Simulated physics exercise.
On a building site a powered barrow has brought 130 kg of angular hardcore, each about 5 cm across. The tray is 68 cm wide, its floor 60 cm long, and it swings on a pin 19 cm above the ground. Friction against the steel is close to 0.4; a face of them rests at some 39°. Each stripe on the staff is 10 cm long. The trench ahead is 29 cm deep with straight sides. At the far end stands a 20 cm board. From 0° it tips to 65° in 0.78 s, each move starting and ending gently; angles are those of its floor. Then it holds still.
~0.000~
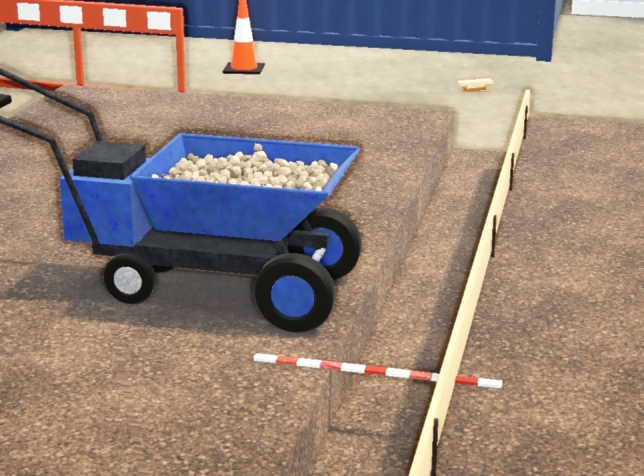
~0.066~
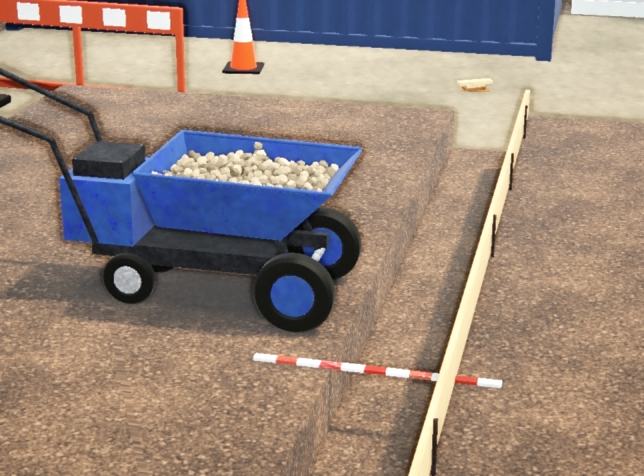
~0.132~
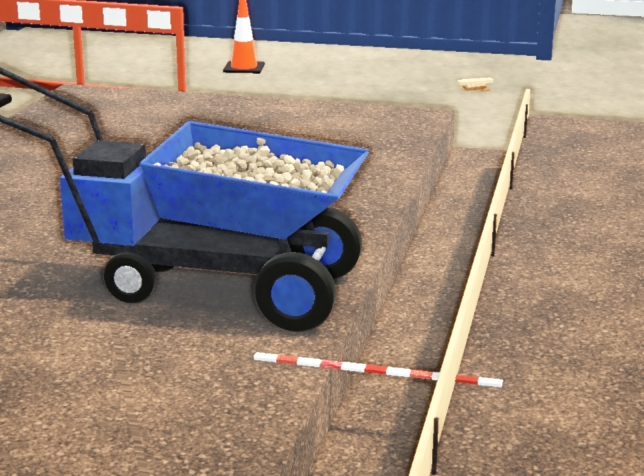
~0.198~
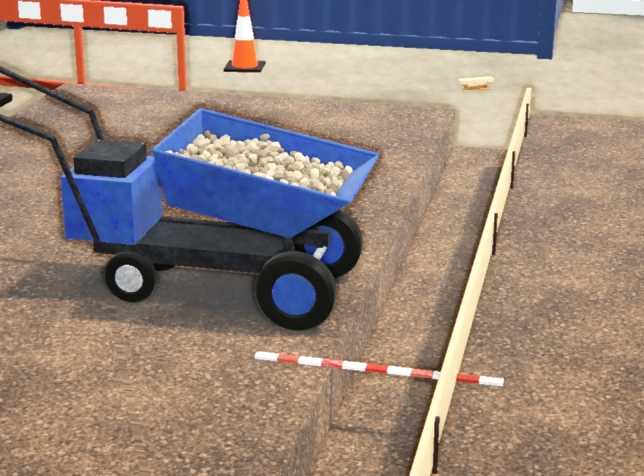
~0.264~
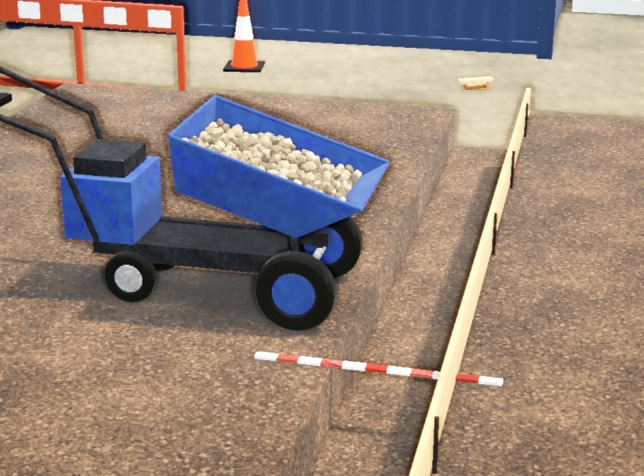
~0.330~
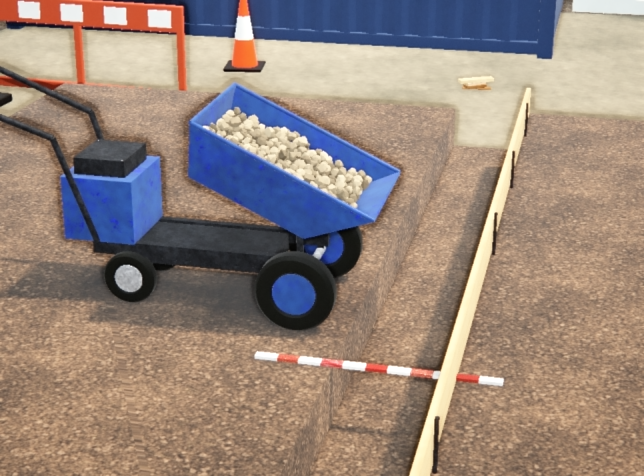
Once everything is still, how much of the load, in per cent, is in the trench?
Some 75 per cent of it.
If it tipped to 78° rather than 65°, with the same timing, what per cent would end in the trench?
In that case some 90 per cent.
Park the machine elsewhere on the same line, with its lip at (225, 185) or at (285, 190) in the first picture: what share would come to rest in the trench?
First some 65, then 90 per cent.
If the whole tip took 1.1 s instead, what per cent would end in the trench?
In that case some 80 per cent.
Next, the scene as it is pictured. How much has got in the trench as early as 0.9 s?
Some 15 per cent.
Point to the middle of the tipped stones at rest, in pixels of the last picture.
Near (439, 354).
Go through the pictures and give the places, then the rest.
The tray is at 0°, its lip at (329, 194); the top of the load is at (263, 164), in the first picture.
The tray is at 1°, its lip at (331, 195); the top of the load is at (251, 161); the stones move at 0.3 m/s on average, in the second picture.
Lip at (338, 197), floor tilted 5°, highest stones at (236, 154); the stones move at 0.6 m/s on average, in the third picture.
Lip at (350, 202), floor tilted 10°, highest stones at (209, 143); the stones move at 0.9 m/s on average, in the fourth picture.
The tray is at 17°, its lip at (361, 210); the top of the load is at (215, 131); the stones move at 1.0 m/s on average, in the fifth picture.
The tray is at 25°, its lip at (374, 221); the top of the load is at (229, 119); the stones move at 1.2 m/s on average, in the sixth picture.
After 0.6 s the floor is at 54°; 100 % in the tray; the foremost stones are at (395, 239).
After 0.9 s the floor is at 65°; 84 % in the tray, 15 % in the trench; the foremost stones are at (464, 280).
After 1.2 s the floor is at 65°; 38 % in the tray, 49 % in the trench, 14 % past the trench; the foremost stones are at (577, 335).
After 3.2 s the floor is at 65°; 11 % in the tray, 75 % in the trench, 14 % past the trench; the foremost stones are past the picture's edge.
